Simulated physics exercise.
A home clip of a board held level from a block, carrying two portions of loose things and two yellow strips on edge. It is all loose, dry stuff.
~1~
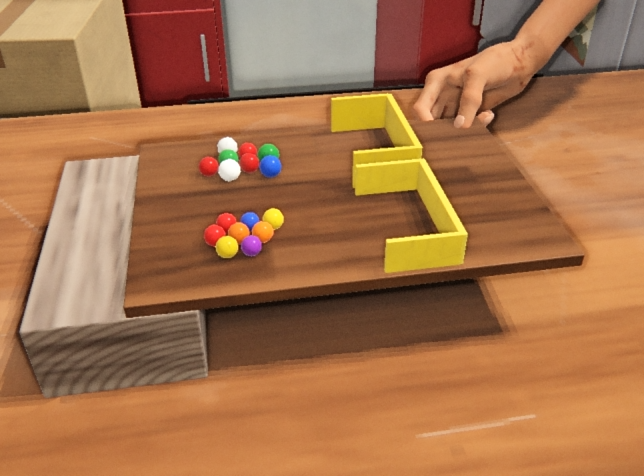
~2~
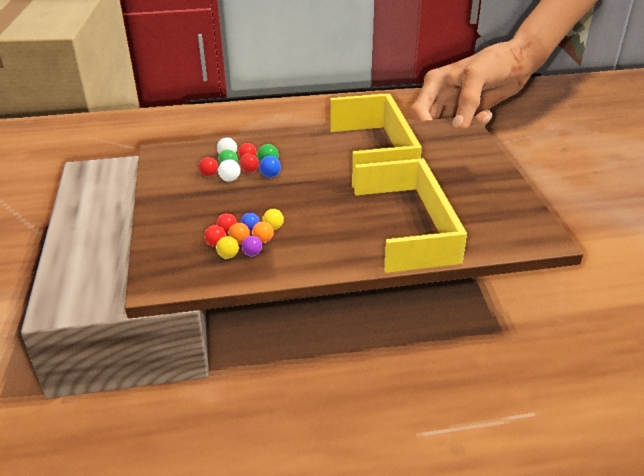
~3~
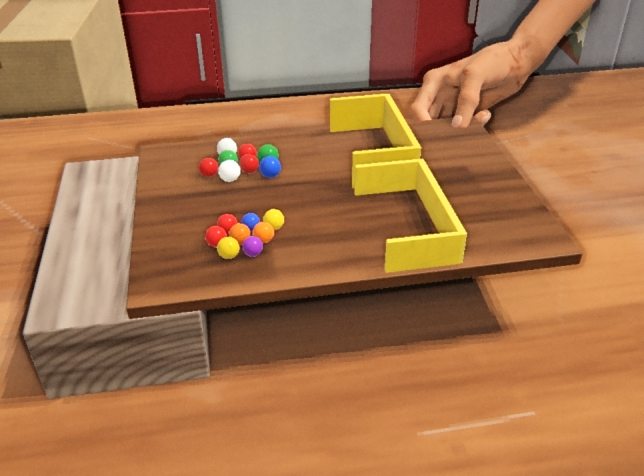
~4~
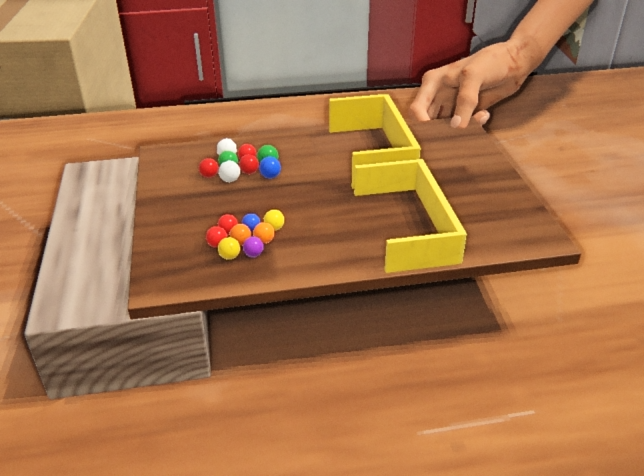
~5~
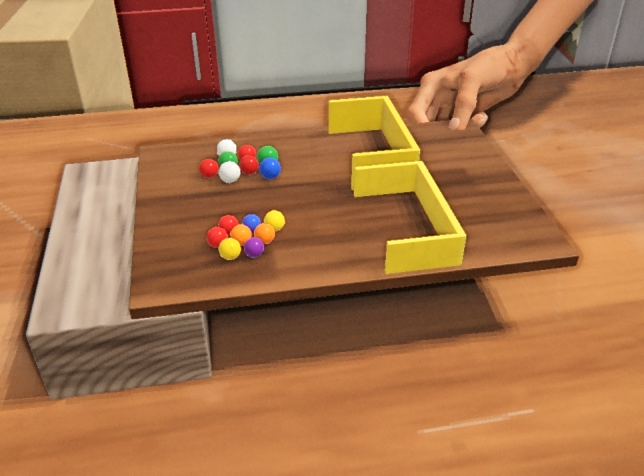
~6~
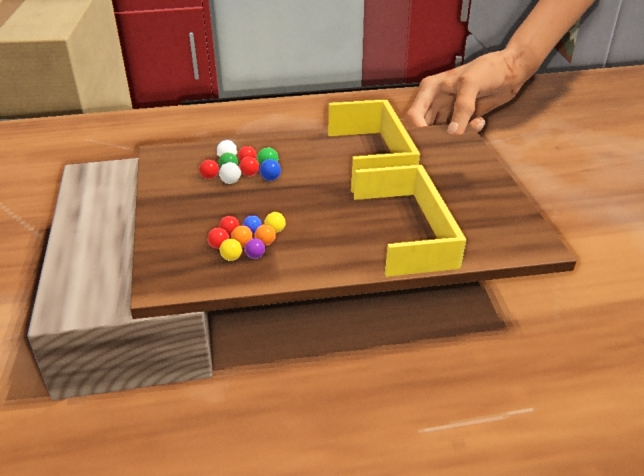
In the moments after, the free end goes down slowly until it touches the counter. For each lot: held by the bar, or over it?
The nearer lot piles up behind the barrier and the farther lot piles up behind the barrier.
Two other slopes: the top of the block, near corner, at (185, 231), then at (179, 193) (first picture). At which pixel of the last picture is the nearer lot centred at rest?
At about (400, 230), and at (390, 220).
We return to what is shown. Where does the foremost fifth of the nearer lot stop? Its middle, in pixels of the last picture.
Close to (417, 258).
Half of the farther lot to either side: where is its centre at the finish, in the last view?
Near (380, 182).
Then, 0.25 s later than the last frame, board sloping at 6°; nearer lot where it was; farther lot where it was.
Then, 0.57 s later than the last frame, board sloping at 12°; nearer lot on its way down; farther lot on its way down.
Then, 0.91 s later than the last frame, board resting at 14°; nearer lot has reached its bar; farther lot has reached its bar.
When it is over, board resting at 14°; nearer lot gathered behind its bar; farther lot gathered behind its bar.
